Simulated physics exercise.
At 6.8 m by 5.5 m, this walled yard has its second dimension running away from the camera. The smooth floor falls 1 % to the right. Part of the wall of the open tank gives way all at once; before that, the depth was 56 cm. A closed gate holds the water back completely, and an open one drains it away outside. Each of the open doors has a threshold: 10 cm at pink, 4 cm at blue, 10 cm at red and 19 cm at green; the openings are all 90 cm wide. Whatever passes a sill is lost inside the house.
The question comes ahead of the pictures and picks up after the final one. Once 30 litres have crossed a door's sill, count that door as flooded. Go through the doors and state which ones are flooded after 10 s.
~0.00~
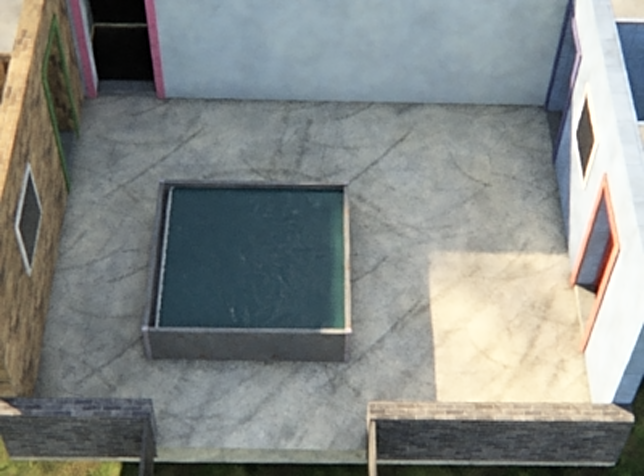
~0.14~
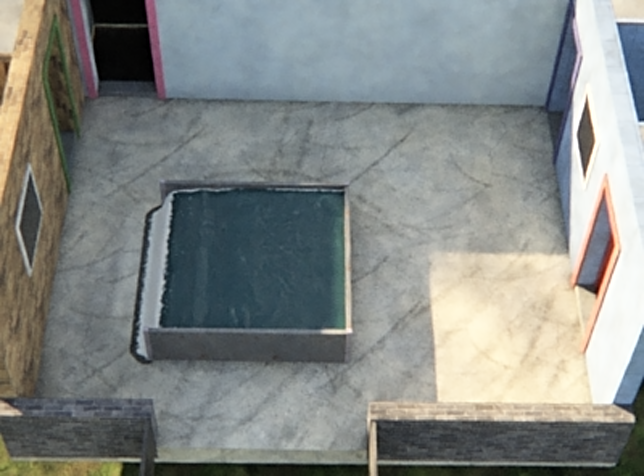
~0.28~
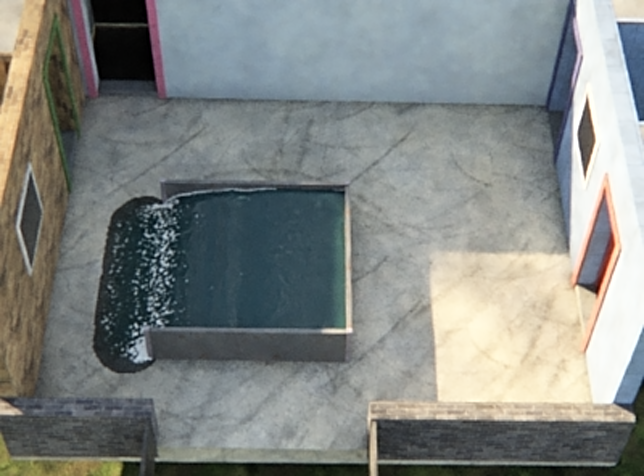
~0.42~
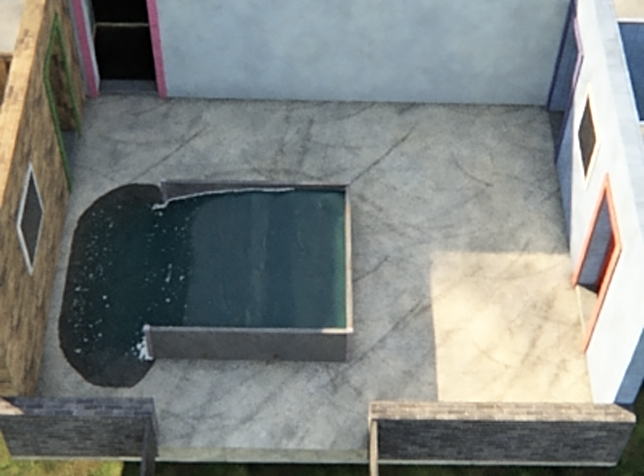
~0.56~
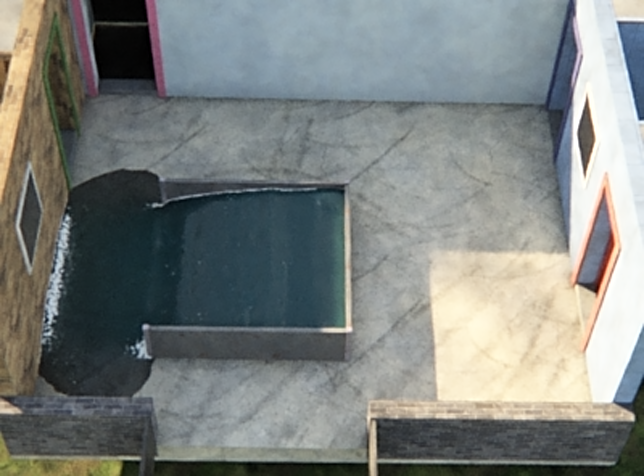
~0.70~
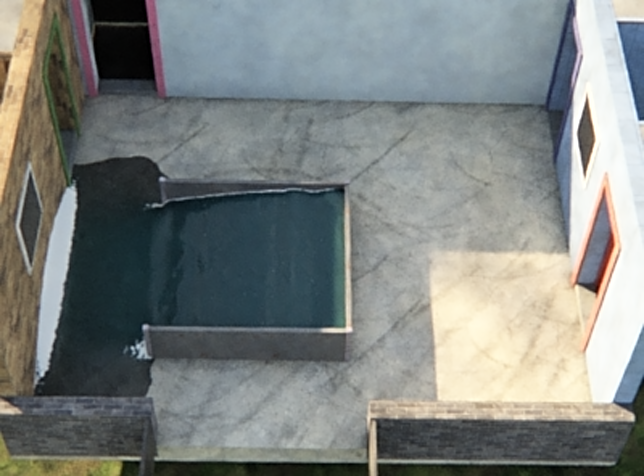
My guess is the pink door lets through more than the limit, my guess is the blue door lets through more than the limit, my guess is the red door lets through less than the limit, my guess is the green door lets through less than the limit.
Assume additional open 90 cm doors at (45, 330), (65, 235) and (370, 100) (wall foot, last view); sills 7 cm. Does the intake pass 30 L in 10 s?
Result in order - more than that, more than that, not enough.
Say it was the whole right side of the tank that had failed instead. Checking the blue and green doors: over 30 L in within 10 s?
Result: Blue limit passed, green limit not passed.
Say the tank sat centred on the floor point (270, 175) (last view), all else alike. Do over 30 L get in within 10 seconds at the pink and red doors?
Checking the limit: The pink door is beyond it and the red door is within it.
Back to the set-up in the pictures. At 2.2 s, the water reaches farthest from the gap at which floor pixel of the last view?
Roughly at pixel (85, 101).
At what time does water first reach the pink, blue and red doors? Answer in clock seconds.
So pink at 1.6 s, blue at 5.0 s, and red at 4.5 s.
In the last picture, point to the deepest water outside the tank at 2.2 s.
It's at about (32, 412) in the last picture.
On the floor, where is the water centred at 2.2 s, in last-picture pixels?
(166, 282).
After 1.4 s water covers 20 % of the floor and is deepest (42 cm) near (69, 280); pink door not reached, blue door not reached, red door not reached, green door 15 cm at the sill, 0 L in.
After 2.2 s water covers 30 % of the floor and is deepest (45 cm) near (32, 412); pink door 26 cm at the sill, 19 L in, blue door not reached, red door not reached, green door 19 cm at the sill, 0 L in.
After 3.5 s water covers 50 % of the floor and is deepest (28 cm) near (30, 425); pink door 27 cm at the sill, 164 L in, blue door not reached, red door not reached, green door 13 cm at the sill, 2 L in.
After 6.0 s water covers 85 % of the floor and is deepest (18 cm) near (578, 395); pink door 13 cm at the sill, 272 L in, blue door 11 cm at the sill, 22 L in, red door 8 cm at the sill, 0 L in, green door 9 cm at the sill, 2 L in.
After 10.0 s water covers 95 % of the floor and is deepest (12 cm) near (537, 120); pink door 9 cm at the sill, 280 L in, blue door 12 cm at the sill, 127 L in, red door 5 cm at the sill, 0 L in, green door 8 cm at the sill, 2 L in.
